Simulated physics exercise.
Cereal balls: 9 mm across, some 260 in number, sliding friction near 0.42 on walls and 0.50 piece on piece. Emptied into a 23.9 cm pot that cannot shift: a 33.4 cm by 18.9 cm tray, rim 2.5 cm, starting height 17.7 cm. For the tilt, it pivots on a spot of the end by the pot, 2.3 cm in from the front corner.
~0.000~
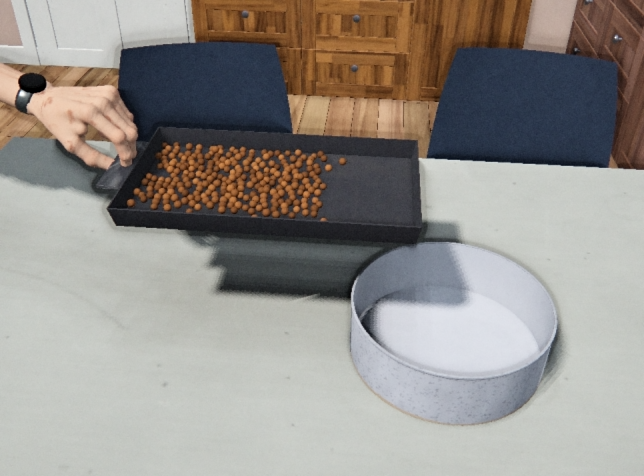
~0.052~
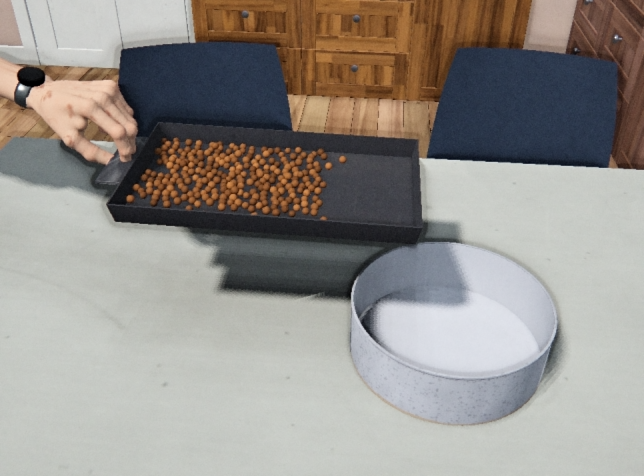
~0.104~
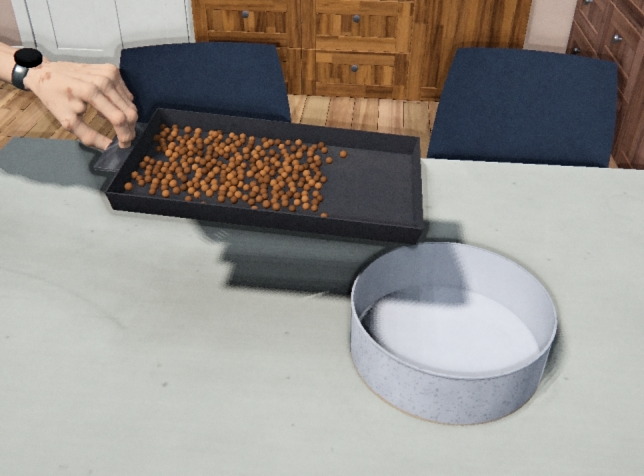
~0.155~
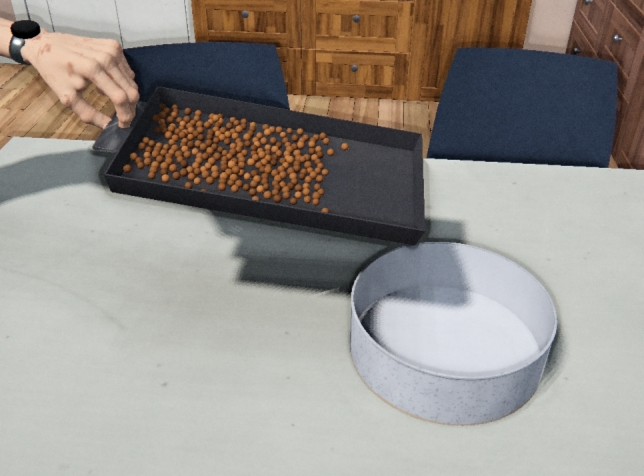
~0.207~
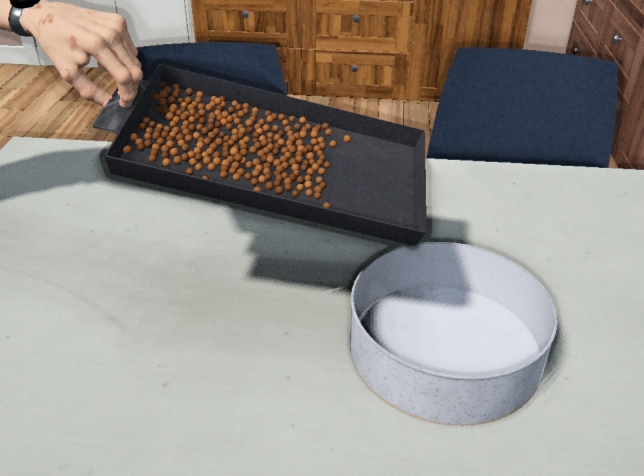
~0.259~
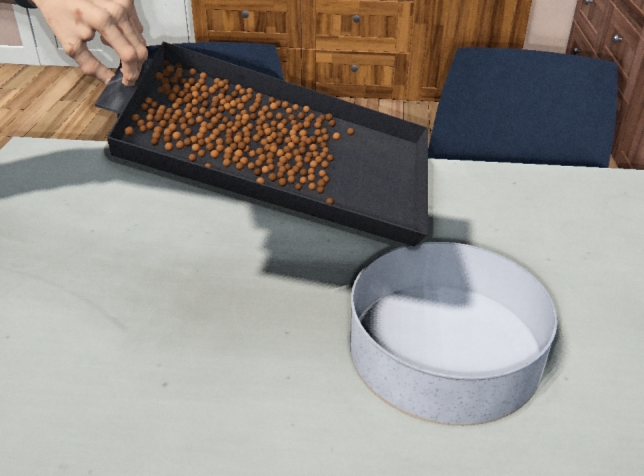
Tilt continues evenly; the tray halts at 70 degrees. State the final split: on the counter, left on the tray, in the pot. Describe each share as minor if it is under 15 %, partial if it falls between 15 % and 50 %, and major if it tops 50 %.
Counter - minor; tray - partial; pot - major.
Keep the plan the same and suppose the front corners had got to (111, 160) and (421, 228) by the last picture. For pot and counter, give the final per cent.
Pot: 20, counter: 0.
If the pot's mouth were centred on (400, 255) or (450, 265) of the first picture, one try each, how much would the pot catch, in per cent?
I'd say some 5 per cent for the first and some 30 per cent for the second.
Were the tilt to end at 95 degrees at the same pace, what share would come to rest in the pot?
It would be near 95 per cent.
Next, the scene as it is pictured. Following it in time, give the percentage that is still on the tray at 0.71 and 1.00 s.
In order, 100 and 45.
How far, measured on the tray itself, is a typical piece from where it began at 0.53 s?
Roughly 7 cm.
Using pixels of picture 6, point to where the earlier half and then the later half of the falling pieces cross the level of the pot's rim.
First half close to (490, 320), second half close to (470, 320).
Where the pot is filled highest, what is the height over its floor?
I'd say near 2.0 centimetres.
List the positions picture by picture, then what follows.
Tray tilt 0 degrees, front corners at (113, 206) and (417, 225); middle of the pieces at (232, 178); pot at (452, 301), in the first frame.
Tray tilt 1 degrees, front corners at (112, 202) and (417, 225); middle of the pieces at (232, 175), in the second frame.
Tray tilt 4 degrees, front corners at (111, 190) and (419, 226), lowest corner right front; middle of the pieces at (232, 166), in the third frame.
Tray tilt 9 degrees, front corners at (110, 173) and (420, 227), lowest corner right front; middle of the pieces at (233, 152), in the fourth frame.
Tray tilt 14 degrees, front corners at (111, 154) and (422, 229), lowest corner right front; middle of the pieces at (235, 138), in the fifth frame.
Tray tilt 19 degrees, front corners at (114, 136) and (423, 230), lowest corner right front; middle of the pieces at (238, 125); pot at (452, 301). Its pace works out near 95 degrees a second, in the sixth frame.
After 0.53 s, tilt 45 degrees; the tray holds 100 %, the pot 0 %.
After 0.71 s, tilt 62 degrees; the tray holds 100 %, the pot 0 %.
After 1.00 s, tilt 70 degrees; the tray holds 45 %, the pot 50 %.
At rest (1.6 s), counter 0 %, tray 40 %, pot 60 %.
